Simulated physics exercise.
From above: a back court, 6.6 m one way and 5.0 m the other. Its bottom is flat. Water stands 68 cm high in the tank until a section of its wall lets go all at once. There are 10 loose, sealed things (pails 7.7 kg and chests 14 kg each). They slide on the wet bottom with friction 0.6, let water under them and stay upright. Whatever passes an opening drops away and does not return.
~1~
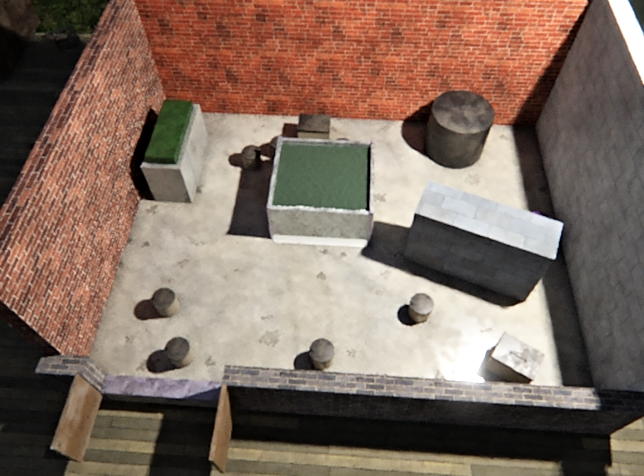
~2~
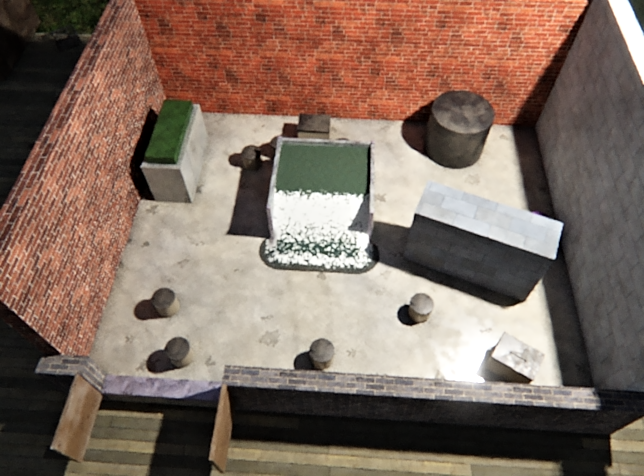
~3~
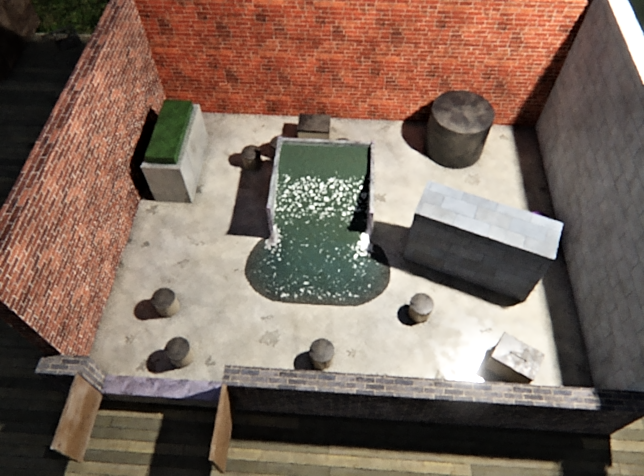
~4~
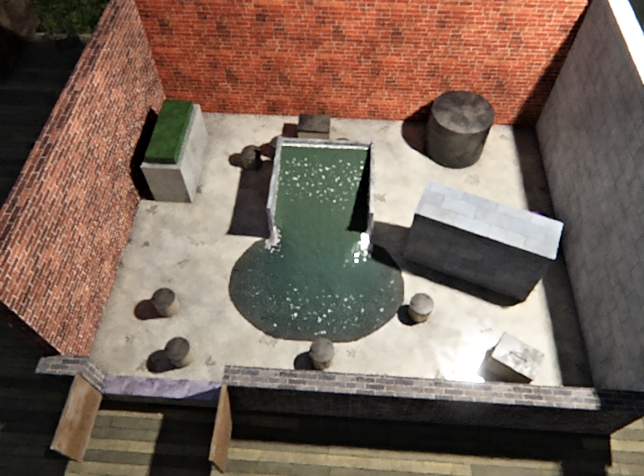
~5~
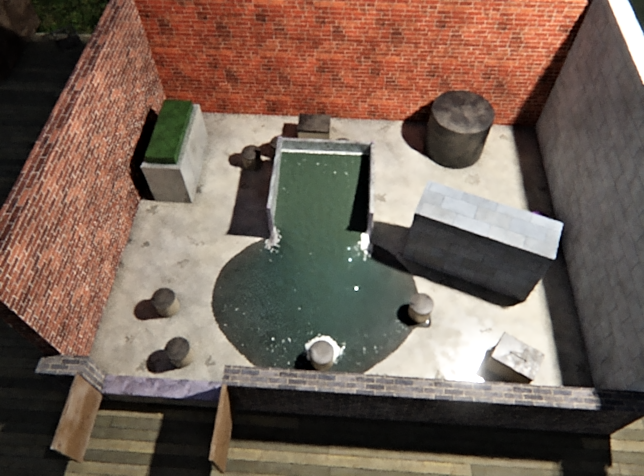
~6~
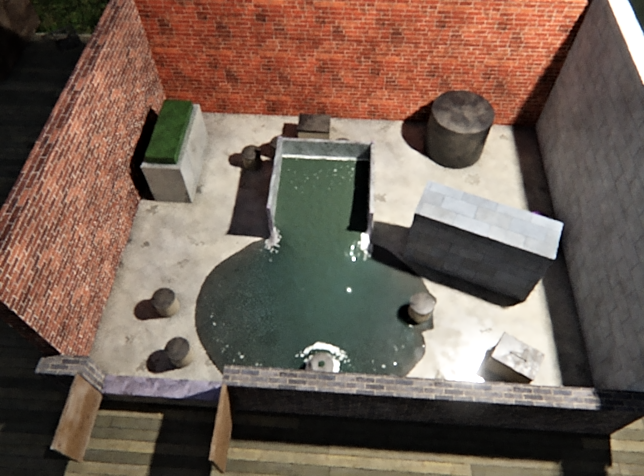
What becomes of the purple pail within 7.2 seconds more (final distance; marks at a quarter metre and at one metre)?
Purple pail moves a short way.
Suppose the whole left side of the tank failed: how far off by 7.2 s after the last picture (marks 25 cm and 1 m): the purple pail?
Then the purple pail stays put.
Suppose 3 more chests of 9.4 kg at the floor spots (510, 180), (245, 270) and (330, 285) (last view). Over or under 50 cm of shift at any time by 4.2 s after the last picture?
In turn: Under, over, over.
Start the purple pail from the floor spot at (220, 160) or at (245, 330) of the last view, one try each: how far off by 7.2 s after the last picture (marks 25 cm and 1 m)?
In turn: It stays put; it travels far.
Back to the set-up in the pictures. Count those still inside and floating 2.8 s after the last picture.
I count 0.
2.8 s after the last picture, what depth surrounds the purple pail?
About 4 cm.
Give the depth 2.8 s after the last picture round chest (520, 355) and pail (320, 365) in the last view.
About 8 and 7 cm.
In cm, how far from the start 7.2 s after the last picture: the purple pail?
Roughly 50 cm.
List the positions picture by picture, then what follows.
The purple pail at (539, 220), on the bottom; water covers 1.9 m2; 0 of 10 have shifted, in the first picture.
The purple pail at (539, 220), on the bottom; 2.7 m2 under water; 0 of 10 have shifted, in the second picture.
The purple pail at (539, 220) rests on the ground; 3.8 m2 under water; 0 of 10 have shifted, in the third picture.
The purple pail at (539, 220), on the bottom; 5.2 m2 under water; 0 of 10 have shifted, in the fourth picture.
The purple pail at (539, 220) rests on the ground; 6.7 m2 under water; 0 of 10 have shifted, in the fifth picture.
The purple pail at (539, 220), on the bottom; water covers 8.0 m2; 1 of 10 have shifted, in the sixth picture.
Then, 0.9 s after the last picture the purple pail is near (539, 220), 0.0 m from its start, aground; 0 of 10 are out; 1 afloat.
Then, 2.8 s after the last picture the purple pail is near (537, 216), 0.1 m from its start, aground; 1 of 10 are out; 0 afloat.
Then, 4.8 s after the last picture the purple pail is near (527, 198), 0.4 m from its start, aground; 1 of 10 are out; 1 afloat.
Then, 7.2 s after the last picture the purple pail is near (526, 196), 0.5 m from its start, aground; 1 of 10 are out; 0 afloat.
